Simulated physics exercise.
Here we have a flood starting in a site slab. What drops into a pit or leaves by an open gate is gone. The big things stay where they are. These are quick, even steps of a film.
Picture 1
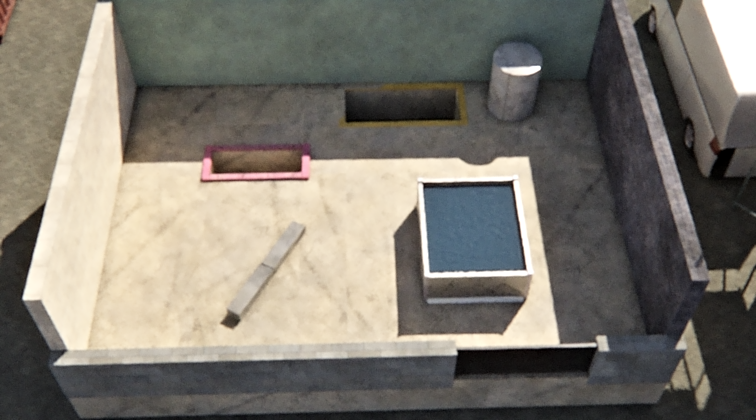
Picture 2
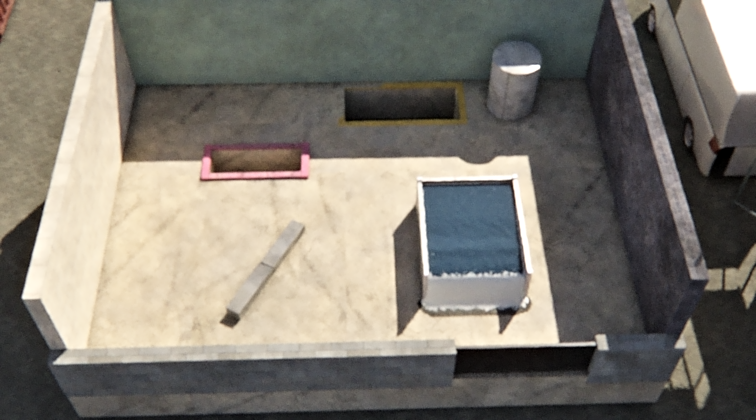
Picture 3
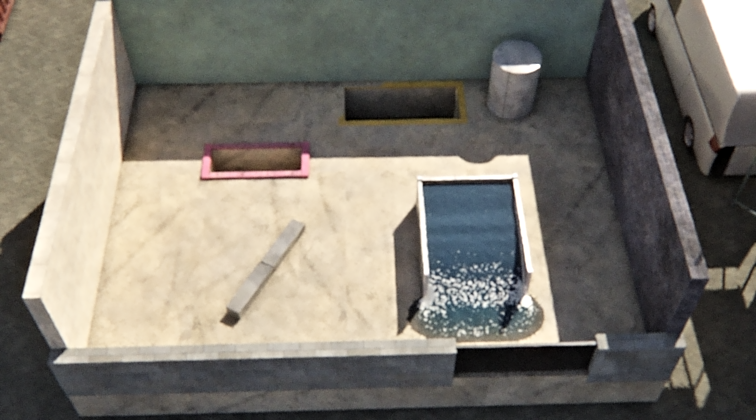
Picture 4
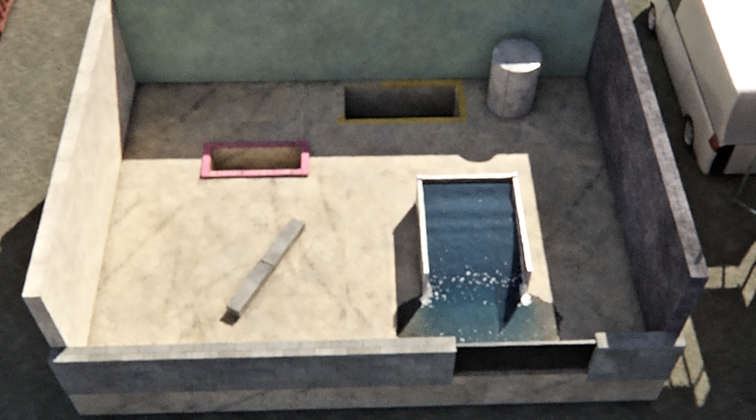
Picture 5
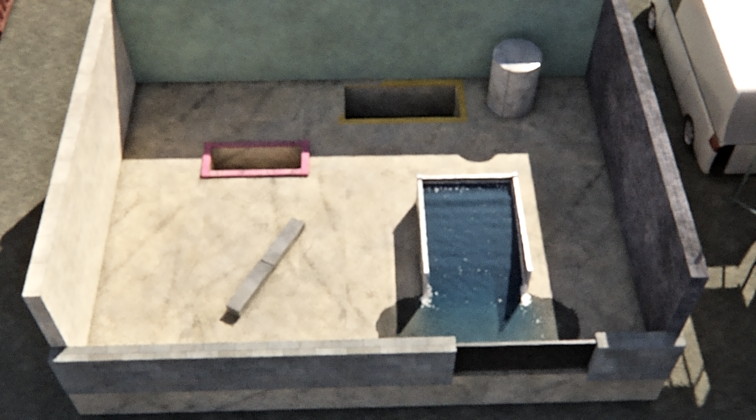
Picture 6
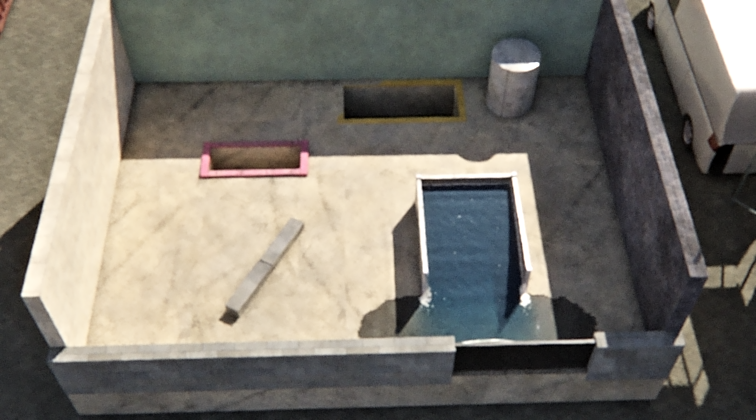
Dark blue water sits in a white-rimmed open tank at the right of a pale, stained walled yard, seen from high above. Around it are a pink-rimmed pit at left, a yellow-edged pit and grey cylinder at the back, a slanting grey bar, and a gap in the front wall. The water pours from the tank's near side, foaming white, then spreads behind the front wall as its level lowers.
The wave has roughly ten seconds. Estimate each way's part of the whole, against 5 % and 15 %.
The gate takes not even 5 %; the pink pit takes not even 5 %; the yellow pit takes between 5 and 15 %.
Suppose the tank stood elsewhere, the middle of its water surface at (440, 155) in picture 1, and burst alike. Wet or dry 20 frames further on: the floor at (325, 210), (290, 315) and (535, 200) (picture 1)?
In that order: Dry, awash, dry.
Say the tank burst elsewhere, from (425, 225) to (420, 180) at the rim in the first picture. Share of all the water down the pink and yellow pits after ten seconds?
Parts in a hundred: Pink 8, yellow 6.
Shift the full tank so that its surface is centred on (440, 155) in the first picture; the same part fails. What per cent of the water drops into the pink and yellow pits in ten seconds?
Parts in a hundred: Pink 0, yellow 6.
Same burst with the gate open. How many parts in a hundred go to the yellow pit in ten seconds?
Parts in a hundred: Yellow 0.
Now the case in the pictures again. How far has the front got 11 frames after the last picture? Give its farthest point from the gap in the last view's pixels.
Around (168, 368).
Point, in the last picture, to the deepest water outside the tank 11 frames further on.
Close to (641, 357).
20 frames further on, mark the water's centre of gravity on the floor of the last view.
Roughly at (437, 293).
A moment on, water covers 10 % of the floor; the gate 0 %, the pink pit 0 %, the yellow pit 0 %.
Next, water covers 20 % of the floor; the gate 0 %, the pink pit 0 %, the yellow pit 0 %.
Then, water covers 40 % of the floor; the gate 0 %, the pink pit 0 %, the yellow pit 0 %.
Later, water covers 70 % of the floor; the gate 0 %, the pink pit 0 %, the yellow pit 3 %.
In the end, water covers 90 % of the floor; the gate 0 %, the pink pit 0 %, the yellow pit 12 %.
